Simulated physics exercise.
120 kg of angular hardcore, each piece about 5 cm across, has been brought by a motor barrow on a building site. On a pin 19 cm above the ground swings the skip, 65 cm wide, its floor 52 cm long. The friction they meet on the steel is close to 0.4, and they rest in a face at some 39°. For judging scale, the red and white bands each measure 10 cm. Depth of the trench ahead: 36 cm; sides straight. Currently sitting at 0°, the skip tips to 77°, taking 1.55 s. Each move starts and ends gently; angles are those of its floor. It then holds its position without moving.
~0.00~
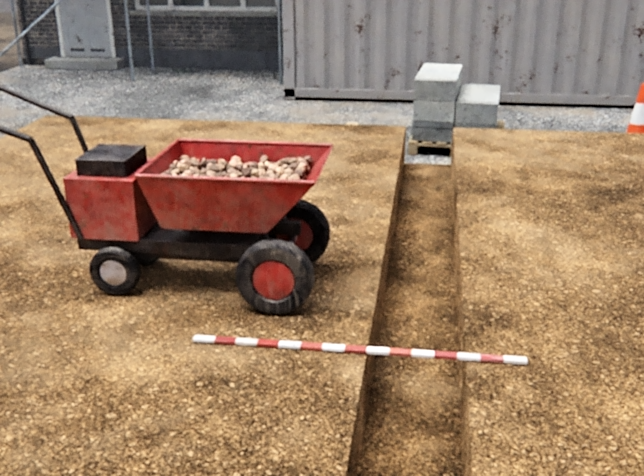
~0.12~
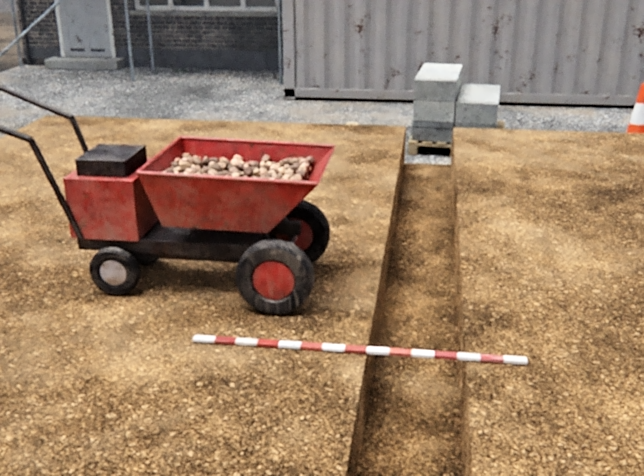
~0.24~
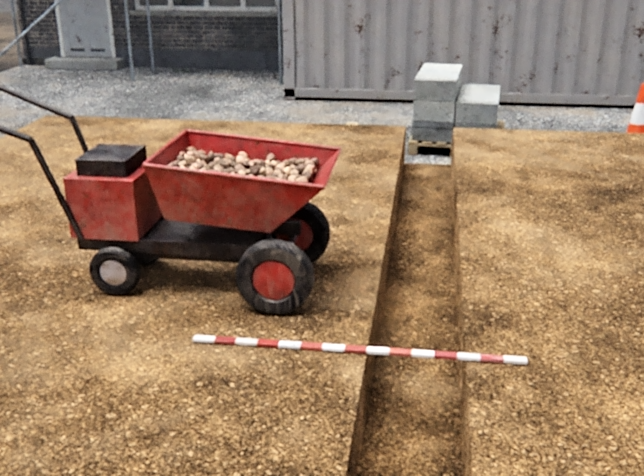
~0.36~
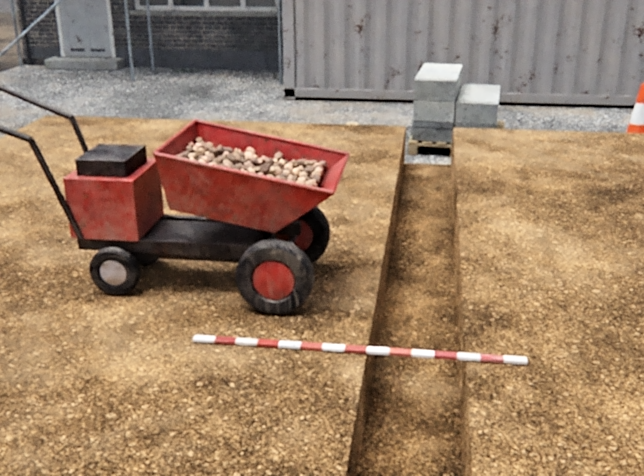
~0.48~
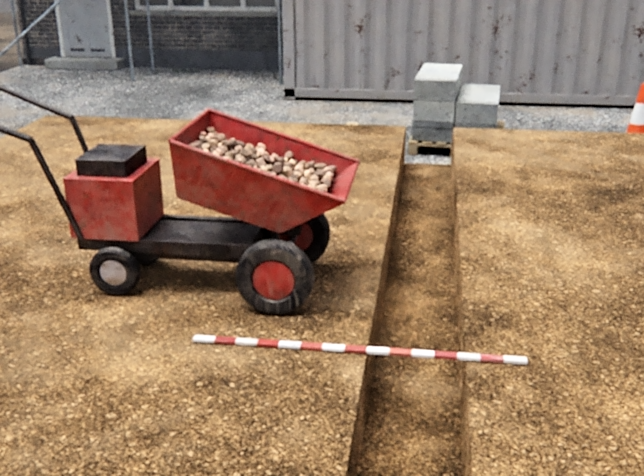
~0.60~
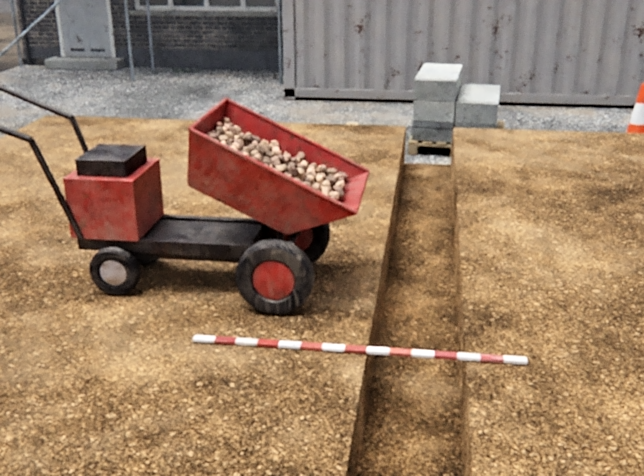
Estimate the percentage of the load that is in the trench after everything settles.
Roughly 100 per cent of the load.
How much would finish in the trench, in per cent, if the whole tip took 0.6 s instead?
Then roughly 90 percent.
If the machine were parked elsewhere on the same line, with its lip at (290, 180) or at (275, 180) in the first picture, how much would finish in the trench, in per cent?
About 100 per cent from the first spot, about 75 from the second.
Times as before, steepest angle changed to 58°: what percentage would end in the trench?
About 35%.
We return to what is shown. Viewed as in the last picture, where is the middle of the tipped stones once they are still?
Somewhere around (426, 342) in the last picture.
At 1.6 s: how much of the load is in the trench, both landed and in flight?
About 55%.
After 1.2 s the floor is at 65°; 100 % in the skip; the foremost stones are at (387, 248).
After 1.6 s the floor is at 77°; 43 % in the skip, 57 % in the trench; the foremost stones are at (458, 340).
After 2.0 s the floor is at 77°; 13 % in the skip, 87 % in the trench; the foremost stones are at (465, 350).
After 4.0 s the floor is at 77°; 0 % in the skip, 100 % in the trench; the foremost stones are at (464, 341).
